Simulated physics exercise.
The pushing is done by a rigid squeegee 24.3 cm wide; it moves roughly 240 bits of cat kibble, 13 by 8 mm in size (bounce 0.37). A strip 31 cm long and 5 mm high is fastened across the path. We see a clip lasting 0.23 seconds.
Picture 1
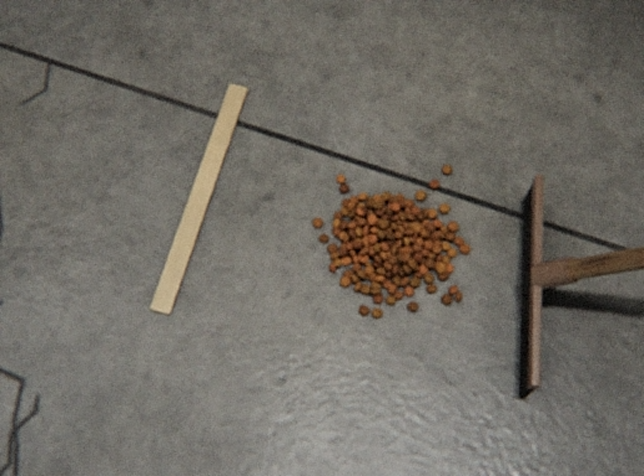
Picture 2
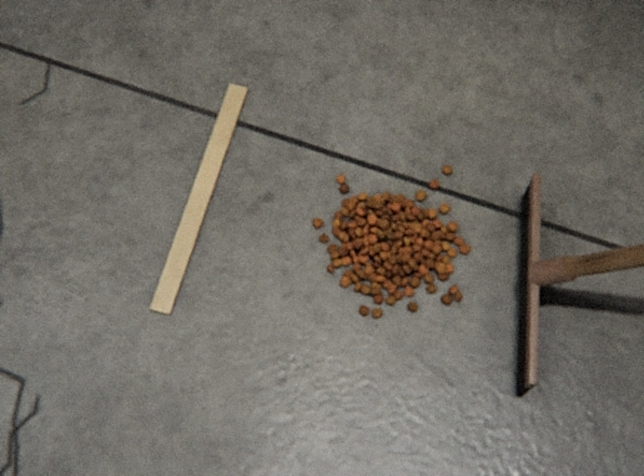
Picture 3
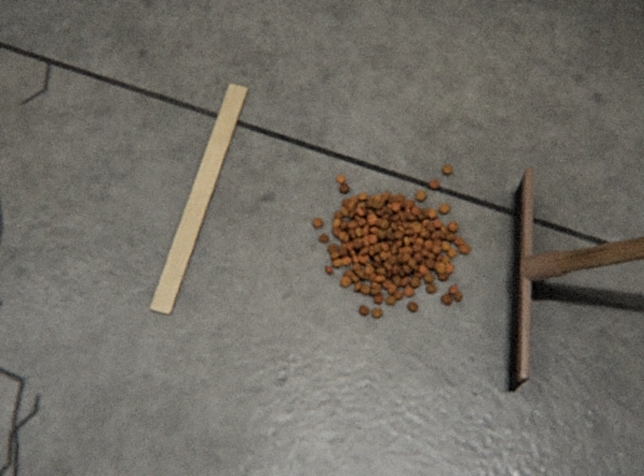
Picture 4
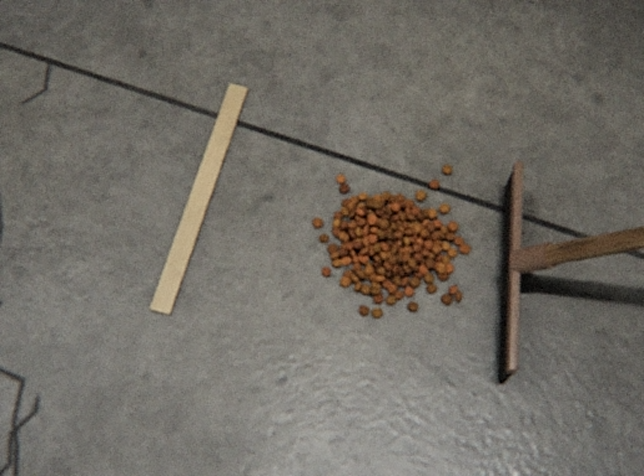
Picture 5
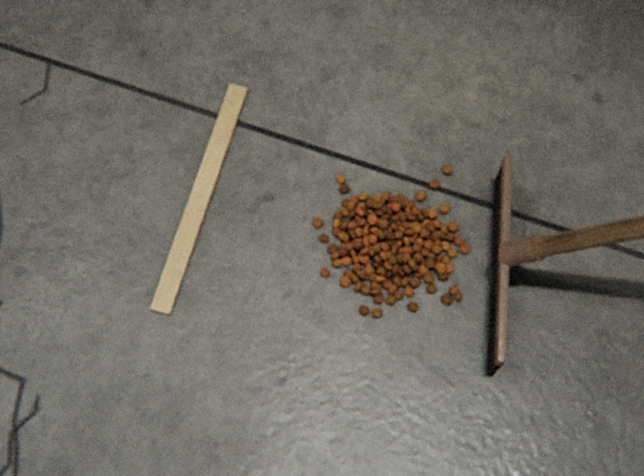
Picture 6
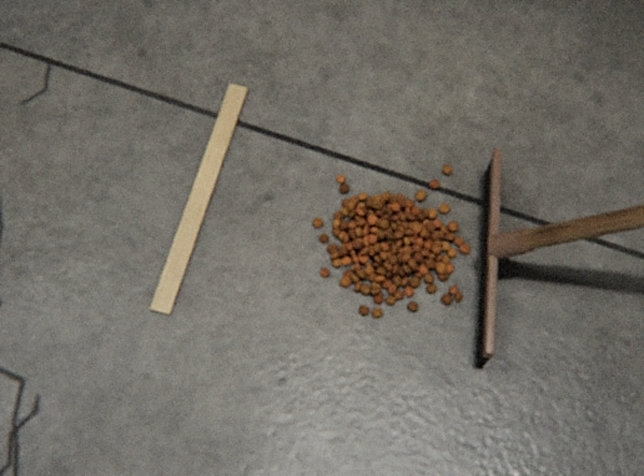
We see a brown squeegee to the right of a loose pile of small reddish-brown pieces on a grey floor, moving slowly left toward the pile, while the pieces stay almost entirely still and a pale strip lies motionless at left.
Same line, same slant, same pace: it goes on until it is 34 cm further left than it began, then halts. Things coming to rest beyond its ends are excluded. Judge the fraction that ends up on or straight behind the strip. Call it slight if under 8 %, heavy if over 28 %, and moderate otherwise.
Slight.
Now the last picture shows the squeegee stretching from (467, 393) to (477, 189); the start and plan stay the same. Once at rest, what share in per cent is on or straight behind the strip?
Result: Exceeds 25.
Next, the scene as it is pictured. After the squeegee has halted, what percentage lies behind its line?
It comes out at about 25 percent.
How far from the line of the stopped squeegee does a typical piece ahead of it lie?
Typical distance: Close to 3 cm.
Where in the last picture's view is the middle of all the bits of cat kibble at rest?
Check roughly (252, 188) and you'll find the middle.
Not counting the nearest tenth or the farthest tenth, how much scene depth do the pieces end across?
Roughly 18 cm.
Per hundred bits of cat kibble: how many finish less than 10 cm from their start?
About 15 %.
Then, 0.42 s after the last picture, squeegee 19 cm from its start, spill 15 cm wide; elsewhere 100 %.
Then, 0.84 s after the last picture, squeegee 32 cm from its start, spill 19 cm wide; elsewhere 100 %.
Then, 1.20 s after the last picture, squeegee 35 cm from its start, spill 20 cm wide; elsewhere 100 %.
In the end, on or straight behind the strip 0 %, elsewhere 100 %.
